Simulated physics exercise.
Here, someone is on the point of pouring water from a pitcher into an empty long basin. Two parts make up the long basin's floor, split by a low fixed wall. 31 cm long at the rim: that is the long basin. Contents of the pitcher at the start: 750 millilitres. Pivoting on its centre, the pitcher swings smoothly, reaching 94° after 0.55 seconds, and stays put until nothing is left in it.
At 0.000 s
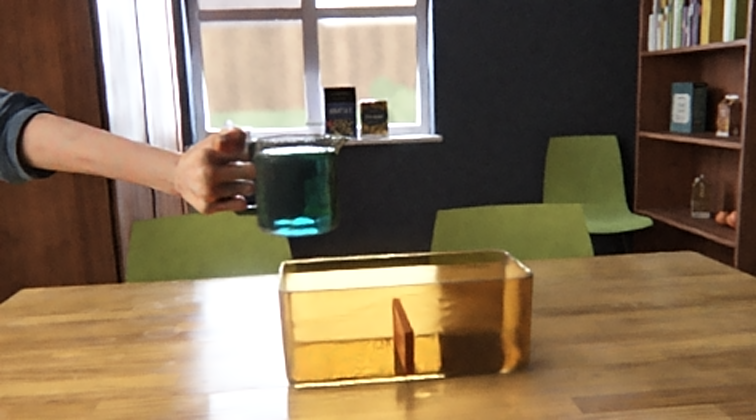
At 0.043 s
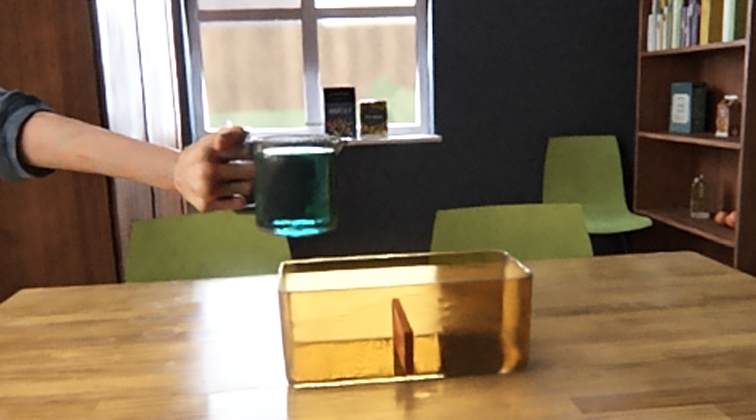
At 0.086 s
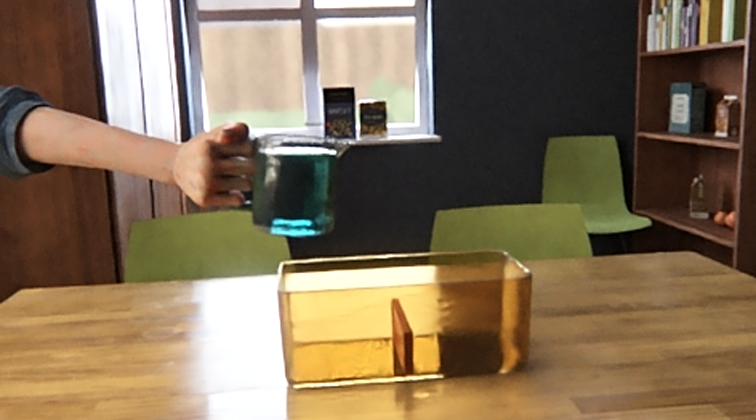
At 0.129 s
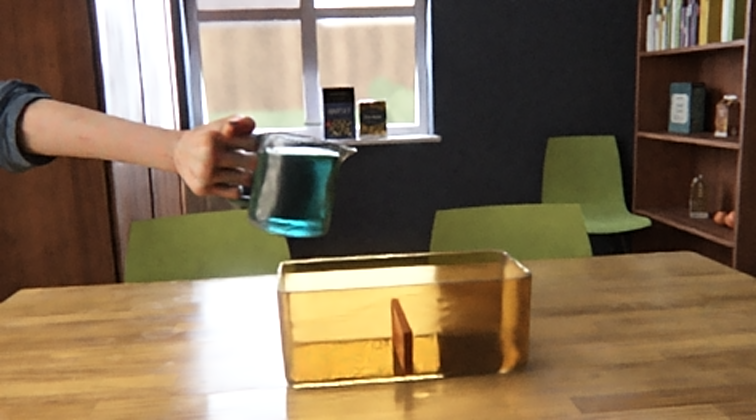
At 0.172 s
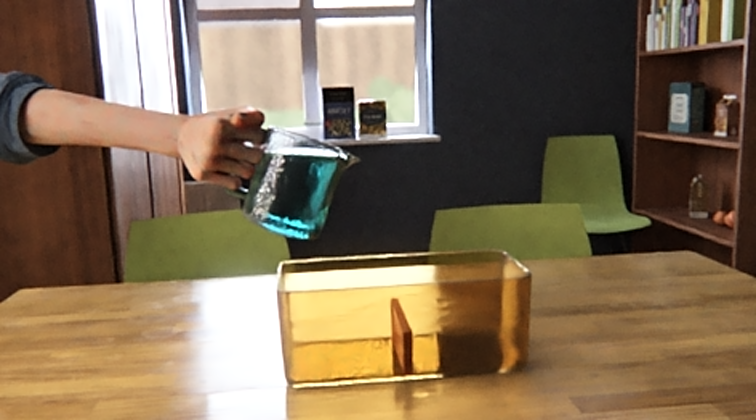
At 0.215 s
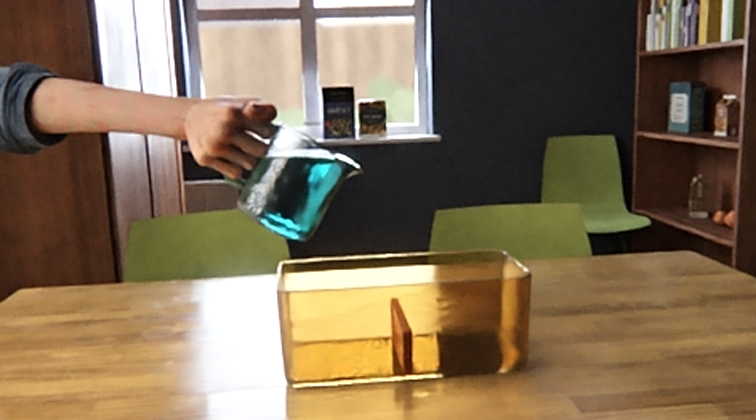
A hand on a bare forearm with a rolled dark sleeve reaches in from the left, holding a clear glass pitcher of blue-green liquid above a wooden table, viewed from the front. Below it sits a long transparent amber basin with a low upright divider, with green chairs, a window and a bookshelf behind. The hand holds nearly level, then smoothly tilts the pitcher rightward, while the camera stays still.
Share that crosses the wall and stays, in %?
56 %.
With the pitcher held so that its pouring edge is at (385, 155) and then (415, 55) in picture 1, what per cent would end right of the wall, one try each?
First 95, then 65 per cent.
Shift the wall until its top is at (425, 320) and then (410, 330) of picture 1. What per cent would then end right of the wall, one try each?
Some 10 in a hundred, then some 55 in a hundred.
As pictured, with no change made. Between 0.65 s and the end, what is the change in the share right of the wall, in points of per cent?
The right part's share grows by around 18 per cent.
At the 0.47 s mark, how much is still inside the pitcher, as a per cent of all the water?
Roughly 64 percent.
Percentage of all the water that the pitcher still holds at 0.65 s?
Remaining share: Approx. 26 %.
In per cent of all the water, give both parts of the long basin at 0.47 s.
Lab note: Left near 2, right near 12.
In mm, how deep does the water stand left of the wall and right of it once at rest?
Left part: About 14 mm; right part: About 20 mm.
After 0.47 s the tilt is 89° and 63 per cent is still to pour, 2 is left of the wall and 13 right of it.
After 0.65 s the tilt is 94° and 26 per cent is still to pour, 20 is left of the wall and 39 right of it.
After 0.84 s the tilt is 94° and 11 per cent is still to pour, 28 is left of the wall and 56 right of it.
After 1.05 s the tilt is 94° and 5 per cent is still to pour, 37 is left of the wall and 56 right of it.
In the end 42 per cent lies left of the wall, 56 right of it and 1 outside.
